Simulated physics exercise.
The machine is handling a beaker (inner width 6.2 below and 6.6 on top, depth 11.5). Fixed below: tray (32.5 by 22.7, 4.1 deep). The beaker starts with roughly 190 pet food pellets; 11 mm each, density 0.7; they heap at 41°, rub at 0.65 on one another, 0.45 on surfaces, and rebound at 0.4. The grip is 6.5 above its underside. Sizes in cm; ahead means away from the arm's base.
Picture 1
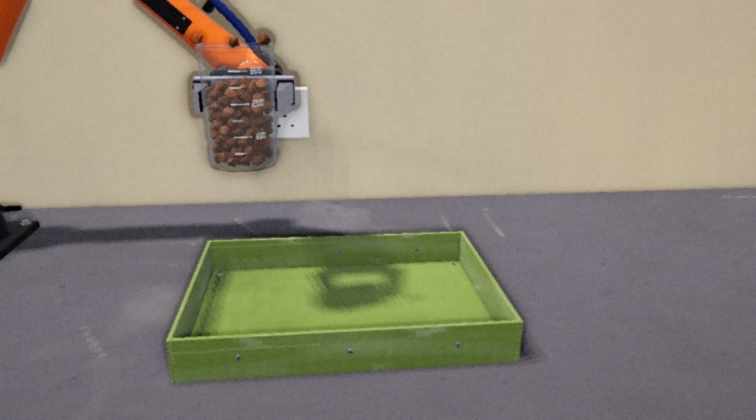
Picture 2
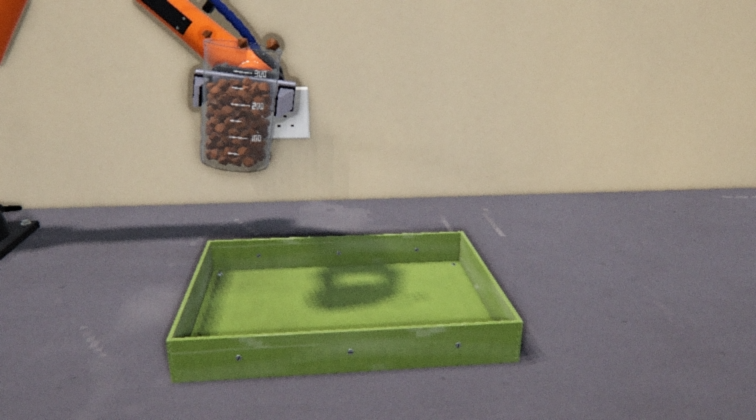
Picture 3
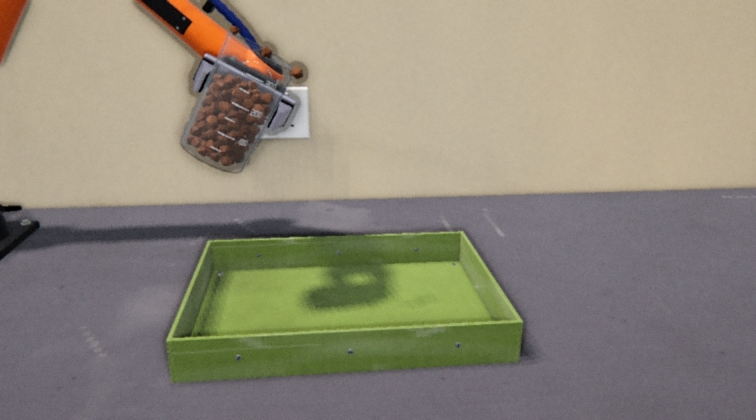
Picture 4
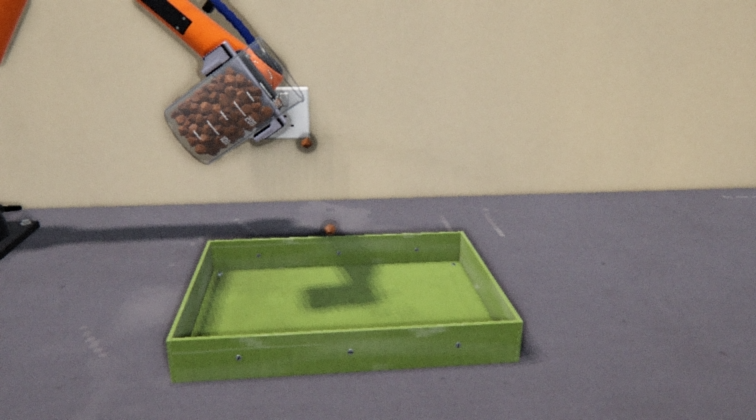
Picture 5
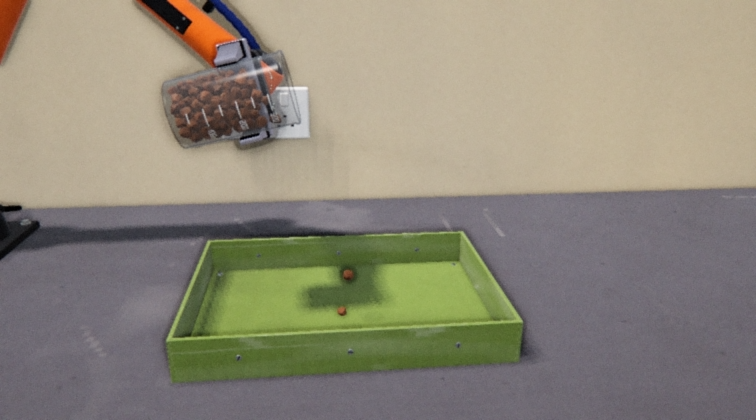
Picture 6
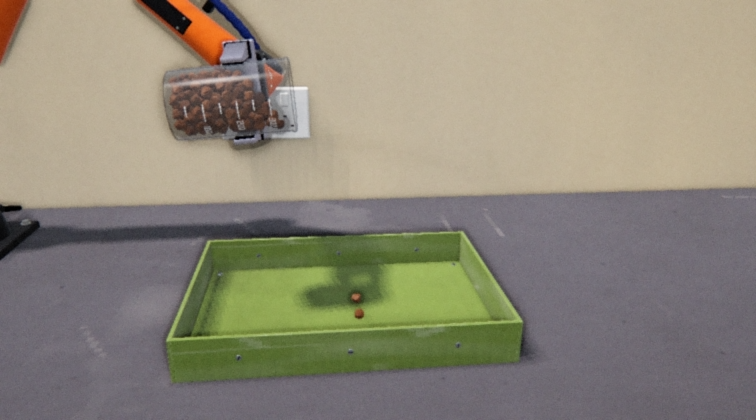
A clear beaker of brown pellets tips rightward, and two pellets drop into the green tray.
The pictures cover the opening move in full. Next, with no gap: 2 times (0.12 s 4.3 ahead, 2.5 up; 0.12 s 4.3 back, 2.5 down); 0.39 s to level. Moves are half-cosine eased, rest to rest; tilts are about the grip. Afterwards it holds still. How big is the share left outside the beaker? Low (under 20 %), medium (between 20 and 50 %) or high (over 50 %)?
Share outside the beaker: High (over 50 %).
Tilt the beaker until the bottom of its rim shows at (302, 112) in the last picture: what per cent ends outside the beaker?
Some 45 per cent.
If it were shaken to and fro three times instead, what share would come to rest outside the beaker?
It would be near 90 per cent.
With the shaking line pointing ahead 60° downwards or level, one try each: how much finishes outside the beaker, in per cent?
About 5 and 55 per cent.
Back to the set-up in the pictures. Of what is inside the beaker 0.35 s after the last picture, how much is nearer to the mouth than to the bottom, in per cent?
Roughly 65 per cent.
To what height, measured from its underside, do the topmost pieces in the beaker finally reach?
Some 3.5 cm.
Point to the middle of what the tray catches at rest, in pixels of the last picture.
At about (396, 302).
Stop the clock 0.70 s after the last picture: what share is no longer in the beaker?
About 80 per cent by then.
Then, 0.35 s on, tilted 85° forward, highest piece 28 above the table; 90 in the beaker, 80 in the tray, 17 in flight or on a rim.
Then, 0.70 s on, tilted 35° forward, highest piece 26 above the table; 150 in the tray, 36 in the beaker, 1 in flight or on a rim.
Then, 1.07 s on, level, highest piece 21 above the table; 150 in the tray, 36 in the beaker, 1 on the table or floor.
Then, 2.12 s on, level, highest piece 21 above the table; 150 in the tray, 36 in the beaker, 1 on the table or floor.
In the end, 150 in the tray, 36 in the beaker, 1 on the table or floor. That is 81 % outside the beaker.
